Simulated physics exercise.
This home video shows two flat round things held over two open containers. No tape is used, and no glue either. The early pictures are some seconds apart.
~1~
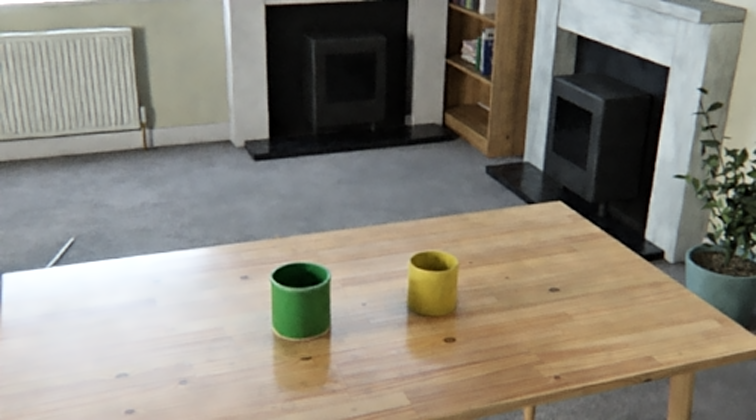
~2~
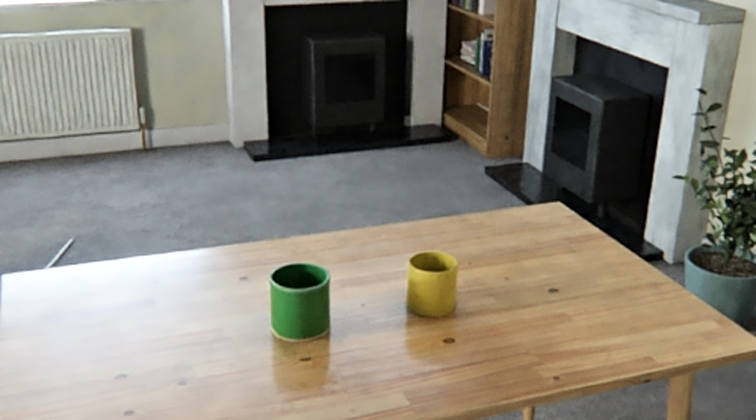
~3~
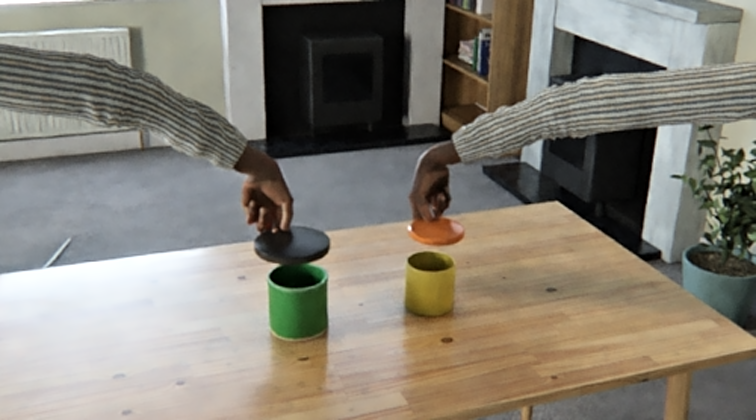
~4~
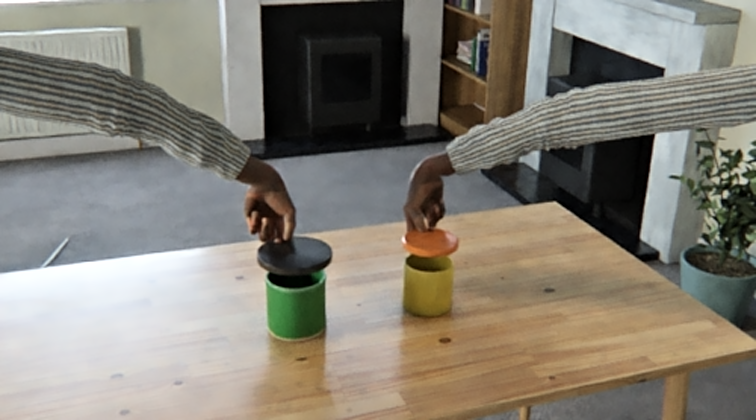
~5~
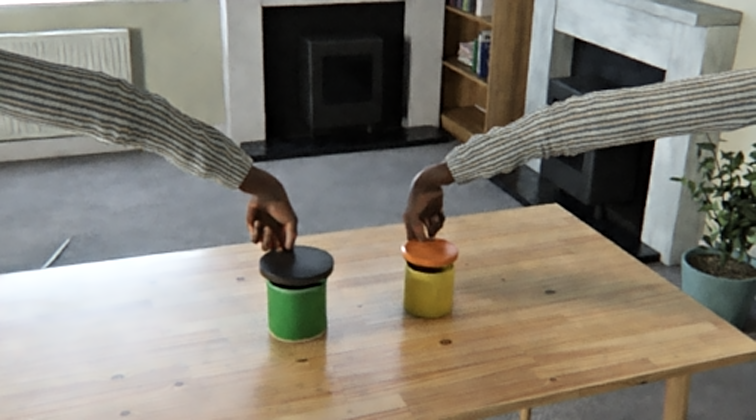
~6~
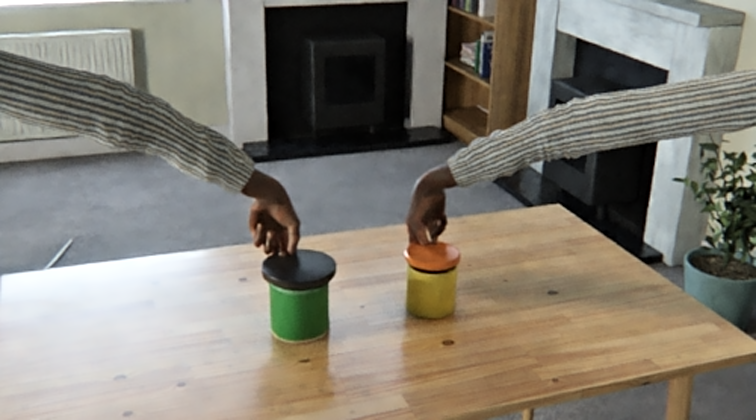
To begin with, an open green container and a smaller yellow one stand on a wooden table. Two hands in striped sleeves bring in a black disc on the left and an orange disc on the right, then lower them onto the containers' rims, fingers still touching the discs.
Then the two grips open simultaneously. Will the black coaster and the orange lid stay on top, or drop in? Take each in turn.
Taking each in turn, the black coaster stays on top, the orange lid stays on top.
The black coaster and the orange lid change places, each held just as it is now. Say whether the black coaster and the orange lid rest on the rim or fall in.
Looking at both, the black coaster remains on top and the orange lid remains on top.
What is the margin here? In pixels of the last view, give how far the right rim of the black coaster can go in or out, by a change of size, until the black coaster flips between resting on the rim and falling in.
Something like 8 pixels, heading left.
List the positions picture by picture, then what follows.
The first picture shows left jar (301, 301).
The second picture shows right cup (432, 284).
The third picture shows still on the way; black coaster (292, 245); left jar (298, 301).
The fourth picture shows still on the way; orange lid (431, 242); right cup (428, 283).
The fifth picture shows still on the way; black coaster (297, 265); left jar (297, 302).
The sixth picture shows in place, still held; black coaster (299, 268); orange lid (433, 255); right cup (431, 285).
Then, 0.12 s after the last picture, black coaster moving near (299, 274); orange lid moving near (432, 260).
Then, 0.58 s after the last picture, black coaster sitting on the rim near (299, 274); orange lid sitting on the rim near (432, 260).
At rest, the black coaster rests on the rim, near (299, 274); the orange lid rests on the rim, near (432, 260).
